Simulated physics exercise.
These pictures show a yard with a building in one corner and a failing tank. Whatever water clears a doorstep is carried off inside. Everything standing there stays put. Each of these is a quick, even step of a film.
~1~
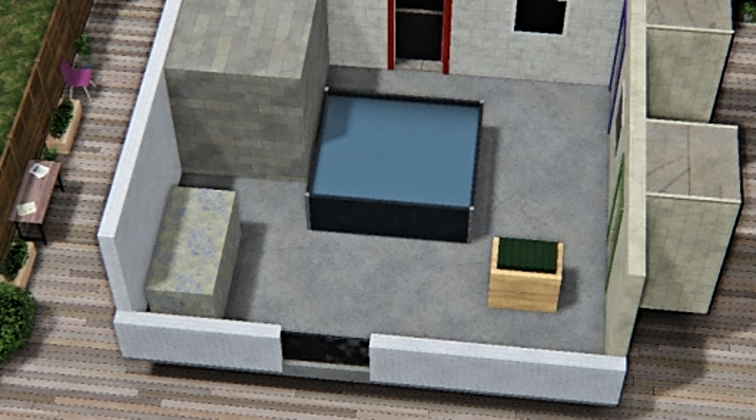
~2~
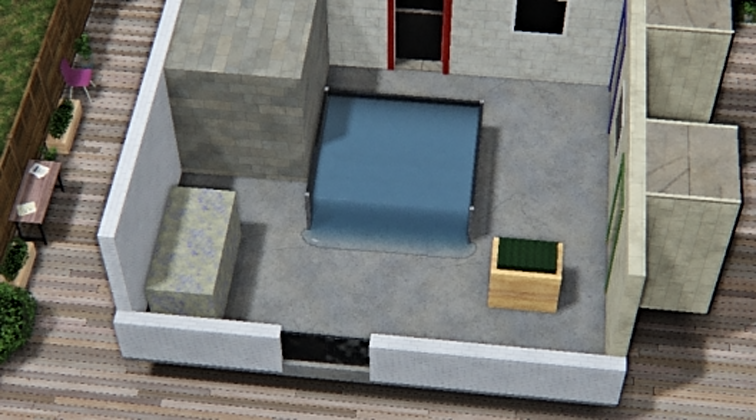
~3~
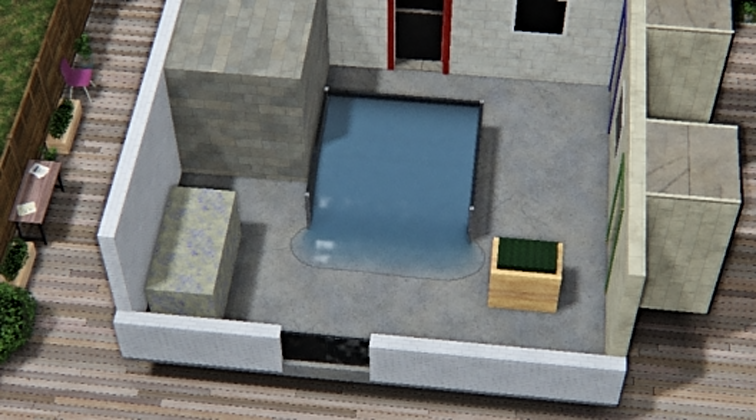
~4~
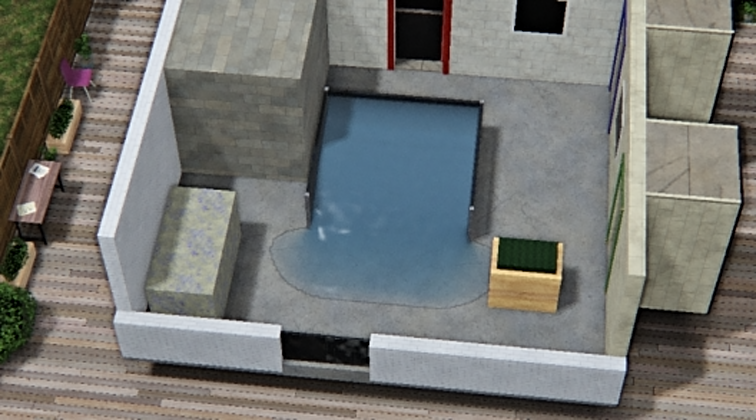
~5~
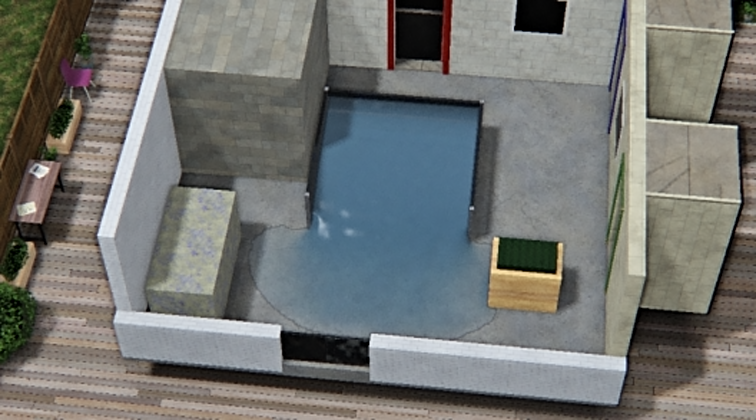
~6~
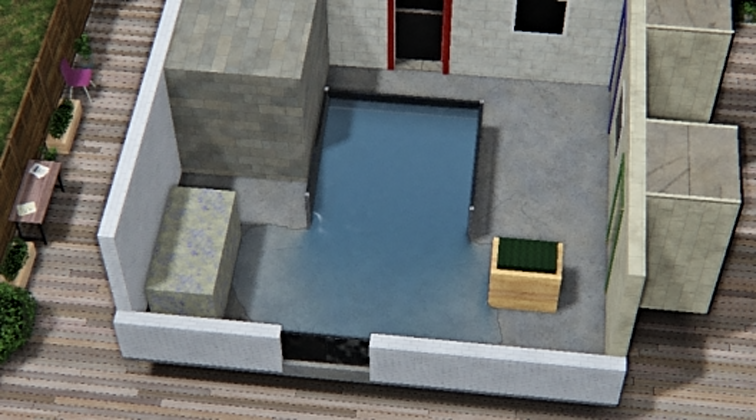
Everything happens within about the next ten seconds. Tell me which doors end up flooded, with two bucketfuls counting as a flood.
Result: Green door: Up to two buckets; red door: Above two buckets; blue door: Up to two buckets.
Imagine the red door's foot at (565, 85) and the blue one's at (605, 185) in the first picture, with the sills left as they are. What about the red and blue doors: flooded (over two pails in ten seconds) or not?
As I read it, the red door overshoots, and the blue door falls short.
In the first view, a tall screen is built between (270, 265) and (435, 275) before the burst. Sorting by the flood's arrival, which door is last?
The last is the red one.
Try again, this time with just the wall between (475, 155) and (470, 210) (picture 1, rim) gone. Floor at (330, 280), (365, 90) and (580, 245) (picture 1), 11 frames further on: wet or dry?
Going through them one by one, I'd say high and dry, then high and dry, then waterlogged.
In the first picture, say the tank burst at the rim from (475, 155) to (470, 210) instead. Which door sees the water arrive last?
The red one.
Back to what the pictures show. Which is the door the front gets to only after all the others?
From what the pictures show, it's the red one.
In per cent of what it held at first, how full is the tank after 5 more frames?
That would be roughly 52 per cent.
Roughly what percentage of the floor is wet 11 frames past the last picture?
It should be close to 45 %.
A moment on, water covers 40 % of the floor; the green door wet at the sill, nothing in, the red door not reached, the blue door not reached.
Next, water covers 45 % of the floor; the green door wet at the sill, nothing in, the red door not reached, the blue door not reached.
Then, water covers 70 % of the floor; the green door wet at the sill, nothing in, the red door not reached, the blue door not reached.
Later, water covers 95 % of the floor; the green door wet at the sill, nothing in, the red door under two buckets in, the blue door wet at the sill, nothing in.
In the end, water covers 100 % of the floor; the green door wet at the sill, nothing in, the red door far over two buckets in, the blue door under two buckets in.
